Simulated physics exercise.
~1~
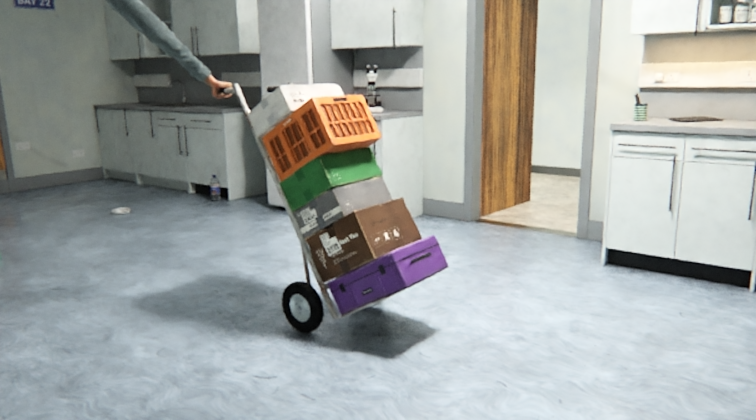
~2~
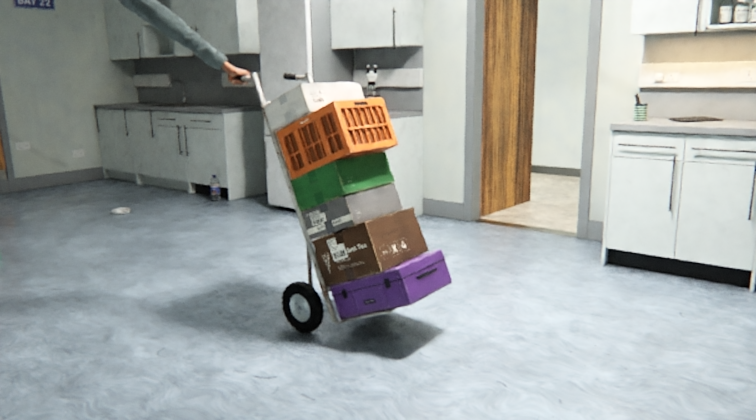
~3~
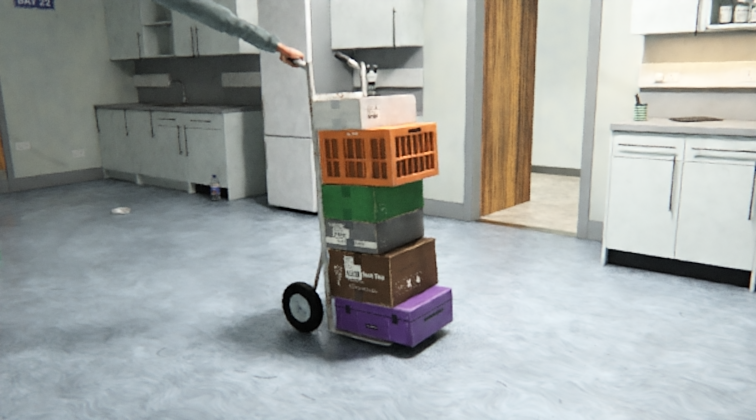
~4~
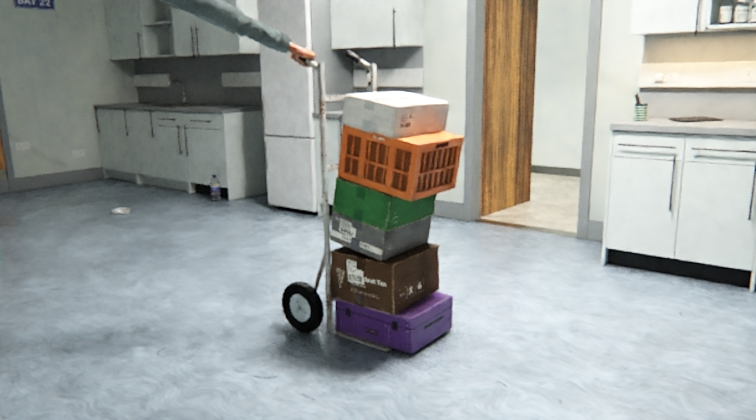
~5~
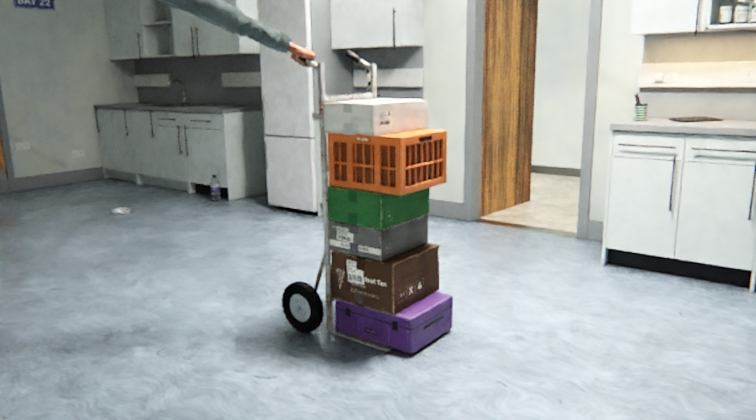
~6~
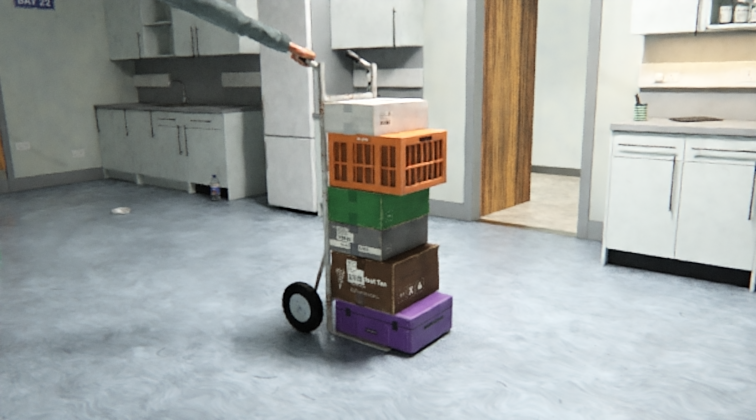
A hand truck stacked with six boxes and crates was tipped forward from its backward lean by a hand on its handle until it stood upright; the upper boxes lurched to the right, then rocked back, and the whole stack stayed standing.
